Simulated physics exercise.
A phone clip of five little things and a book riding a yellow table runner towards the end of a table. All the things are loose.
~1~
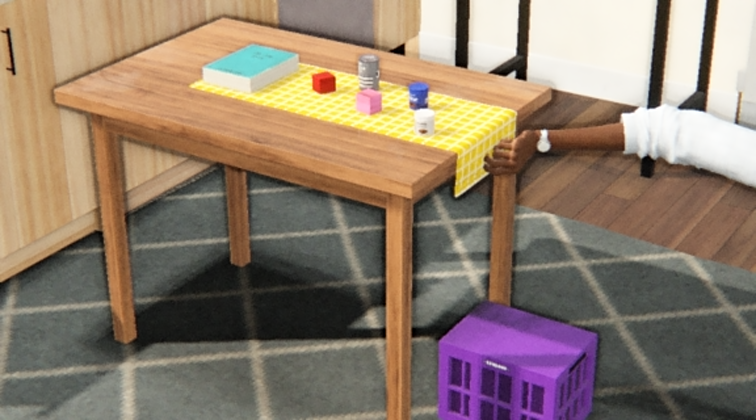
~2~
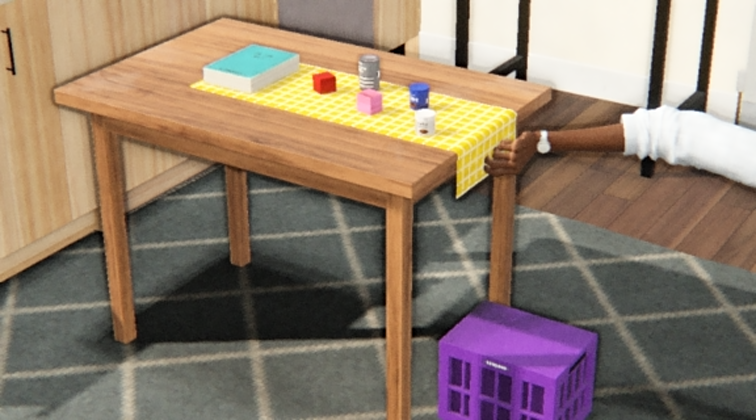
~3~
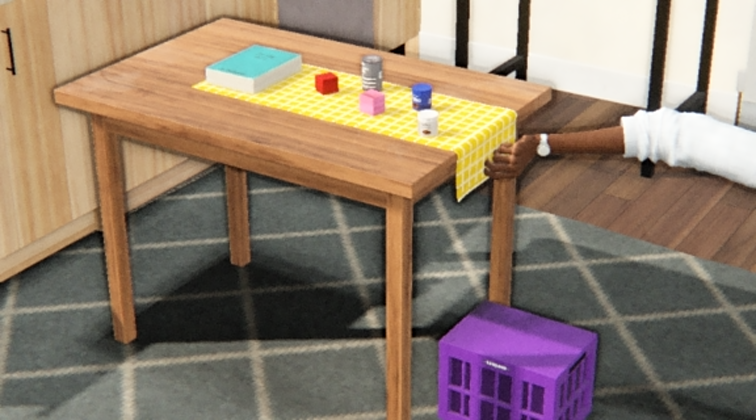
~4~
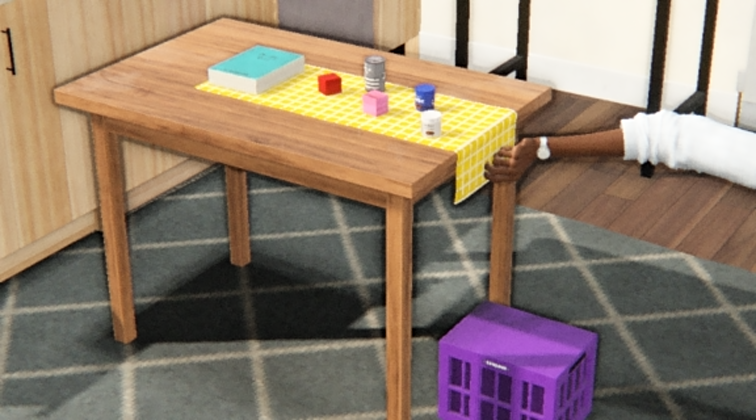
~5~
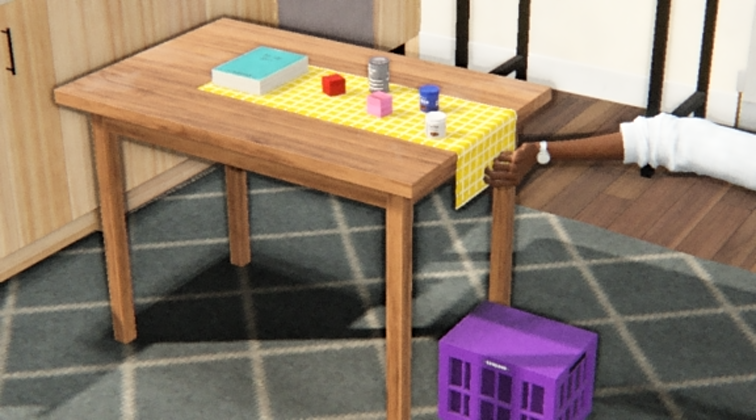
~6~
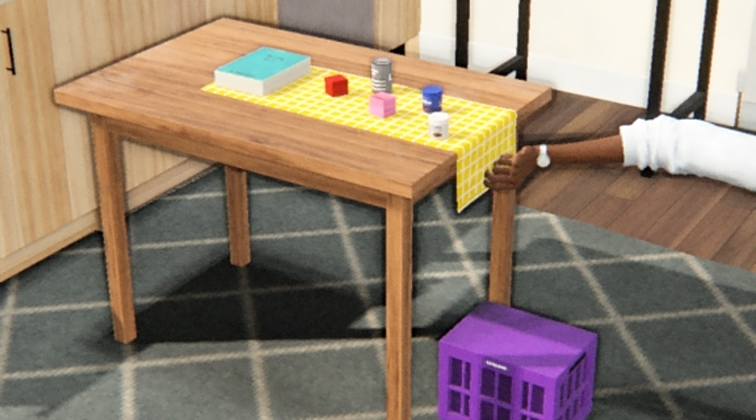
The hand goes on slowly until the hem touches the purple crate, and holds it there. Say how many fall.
Over the edge go four.
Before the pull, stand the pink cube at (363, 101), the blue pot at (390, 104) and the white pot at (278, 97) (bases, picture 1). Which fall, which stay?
The pink cube is carried off; the blue pot comes down; the white pot keeps its place on top.
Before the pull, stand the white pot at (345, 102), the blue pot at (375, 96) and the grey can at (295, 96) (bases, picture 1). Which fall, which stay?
The white pot goes over; the blue pot tumbles off; the grey can remains up.
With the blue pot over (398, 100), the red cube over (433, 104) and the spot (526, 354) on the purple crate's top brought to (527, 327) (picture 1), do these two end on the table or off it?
The blue pot comes down; the red cube comes down.
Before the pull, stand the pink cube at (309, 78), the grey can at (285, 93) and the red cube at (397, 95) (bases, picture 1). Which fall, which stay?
The pink cube holds on, the grey can holds on, the red cube drops off.
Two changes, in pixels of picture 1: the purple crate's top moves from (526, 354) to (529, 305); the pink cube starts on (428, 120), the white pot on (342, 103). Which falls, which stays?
The pink cube goes over; the white pot survives.
A little later, hem near (486, 260); white pot and blue pot gone.
Next, hem near (486, 309); white pot, blue pot and pink cube gone.
When it is over, hem on the crate; white pot, blue pot, pink cube and grey can gone. The table loses four.
